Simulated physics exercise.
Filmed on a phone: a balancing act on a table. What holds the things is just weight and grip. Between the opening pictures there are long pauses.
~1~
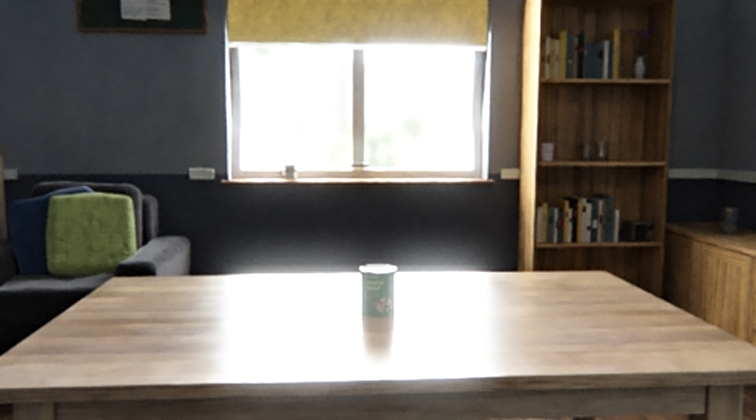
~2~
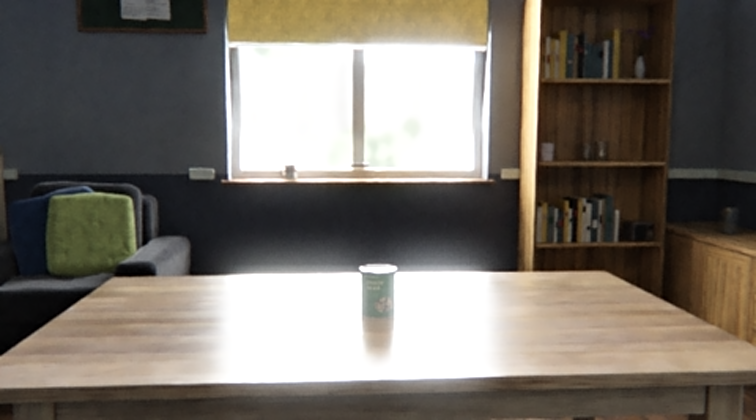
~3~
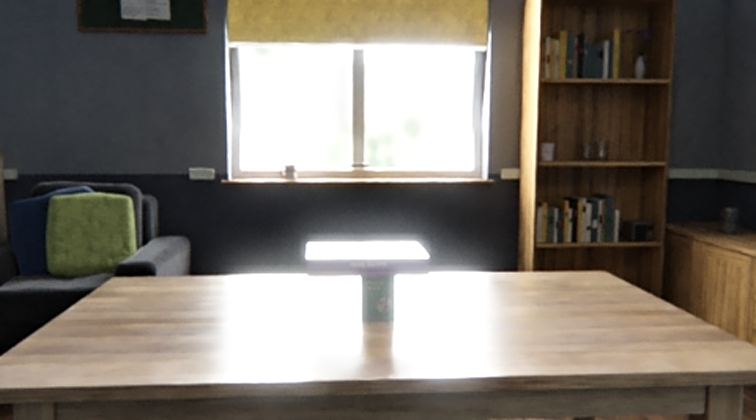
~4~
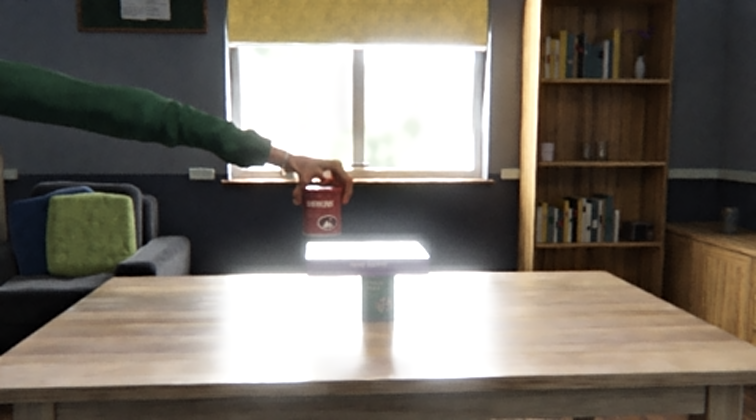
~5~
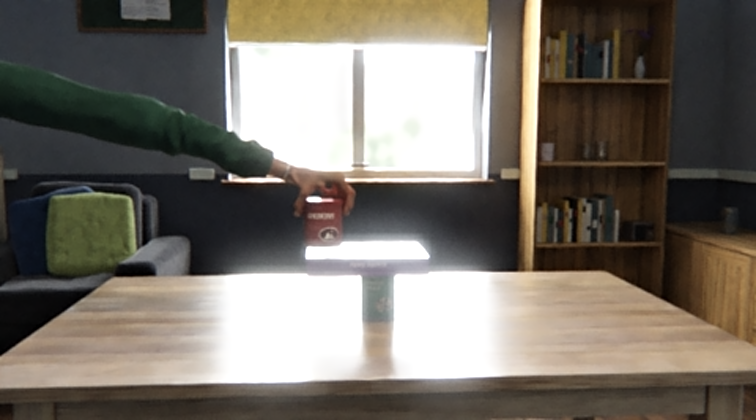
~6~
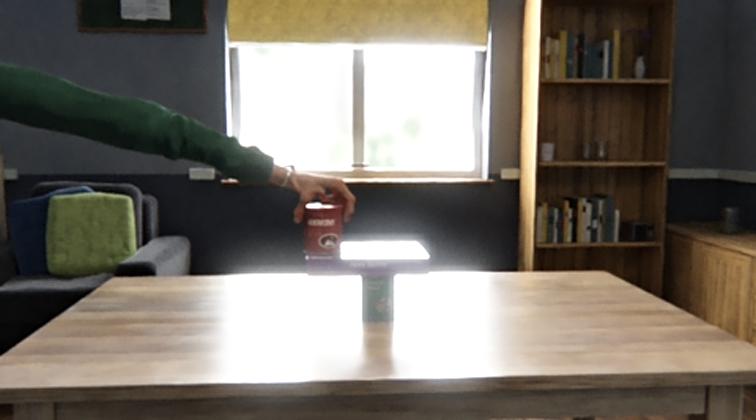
In a living room, a flat slab appears atop a green tin before a green-sleeved arm lowers a red tin onto its left end.
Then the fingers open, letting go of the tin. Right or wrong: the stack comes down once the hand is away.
Right, it comes down.
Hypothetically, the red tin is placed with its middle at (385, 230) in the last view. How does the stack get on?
Outcome: Stable.
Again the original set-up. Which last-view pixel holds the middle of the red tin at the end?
It ends up close to (235, 313).
Then, 0.40 s on from there, red tin now fallen; purple packet turned 75° from how it was put.
Then, 1.20 s on from there, purple packet on its side.
In the end, fallen, purple packet and red tin; green tin unmoved. At the end, from the last picture's camera, red tin near (235, 312). The stack comes apart.
